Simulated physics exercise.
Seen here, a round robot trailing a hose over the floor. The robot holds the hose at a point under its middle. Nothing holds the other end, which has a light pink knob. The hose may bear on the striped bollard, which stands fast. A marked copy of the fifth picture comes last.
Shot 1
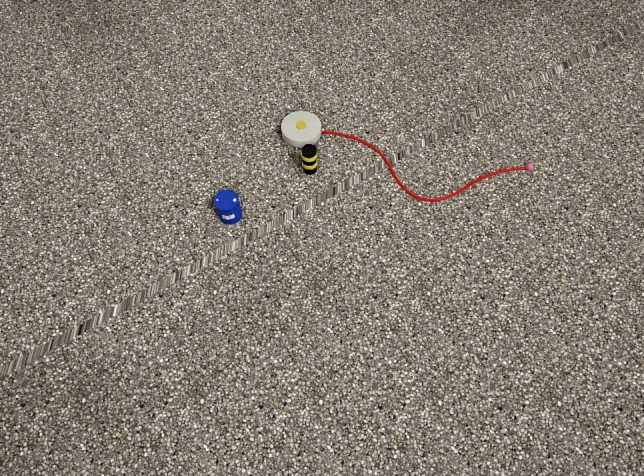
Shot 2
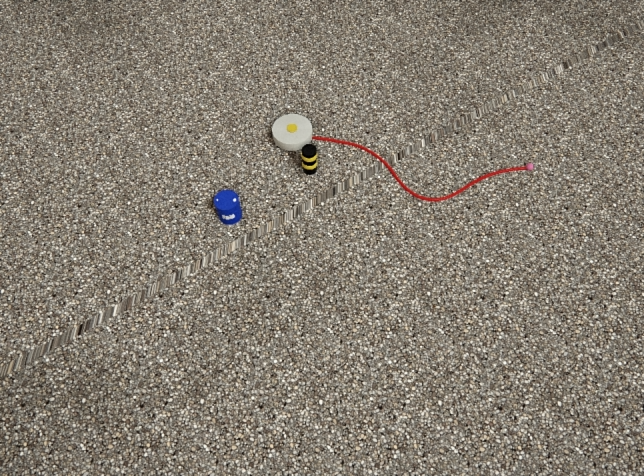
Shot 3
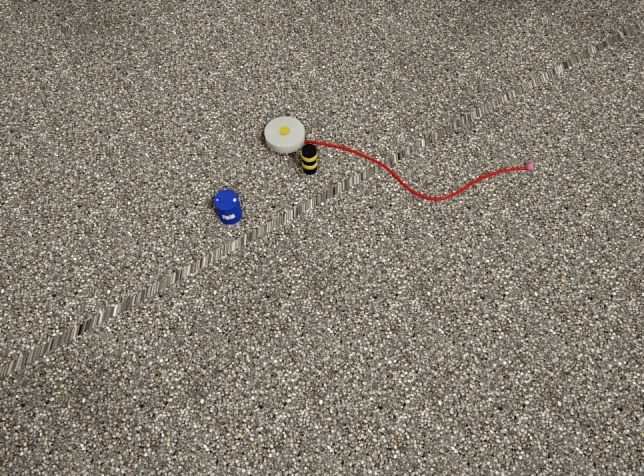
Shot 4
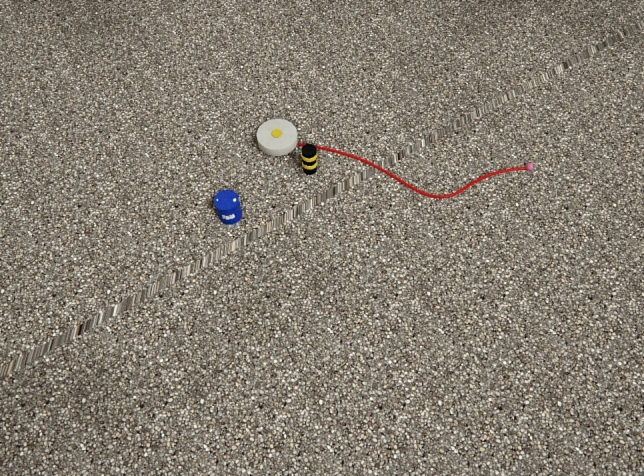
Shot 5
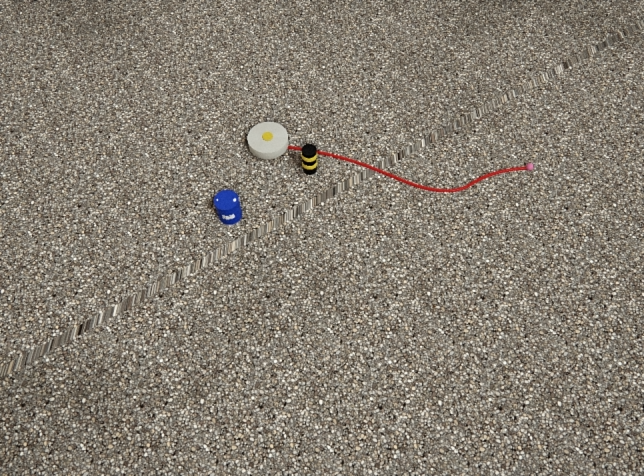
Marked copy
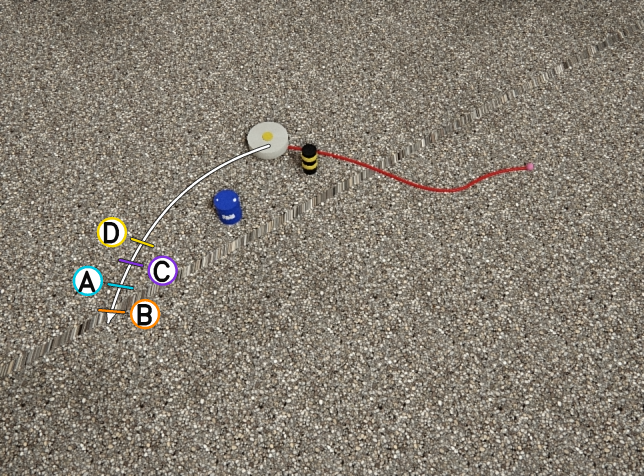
A round white robot with a yellow spot crept a short way left behind the striped bollard, drawing its curvy red hose straighter, while the hose's far end and the blue object stayed still.
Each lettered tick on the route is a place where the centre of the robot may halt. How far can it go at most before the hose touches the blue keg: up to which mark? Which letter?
All is well up to C.
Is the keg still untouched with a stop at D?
Yes.
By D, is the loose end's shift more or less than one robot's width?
More.
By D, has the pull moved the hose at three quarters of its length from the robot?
By then, yes.
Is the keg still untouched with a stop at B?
For that mark, no.
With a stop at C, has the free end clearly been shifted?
Yes.
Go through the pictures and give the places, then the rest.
In the first picture, robot (301, 130); free end (530, 167); blue keg (228, 207).
In the second picture, robot (292, 133); bollard (309, 160).
In the third picture, robot (285, 136); blue keg (228, 207).
In the fourth picture, robot (277, 138); free end (530, 167).
In the fifth picture, robot (268, 141); bollard (309, 160); free end (530, 167); blue keg (228, 207).
On the marked copy, A at (120, 286); B at (112, 311); C at (131, 263); D at (142, 242); the route from (269, 146) via (168, 208) to (108, 322).
With C. Early on, robot (211, 167), middle of the hose (352, 167), free end (490, 172).
Further on, robot (161, 210), middle of the hose (299, 165), free end (435, 170).
At the end, robot (128, 259), middle of the hose (260, 185), free end (390, 167); only the bollard has been touched, if anything.
As for the rest, A brings the hose against the keg; B brings the hose against the keg; D is safe but short.
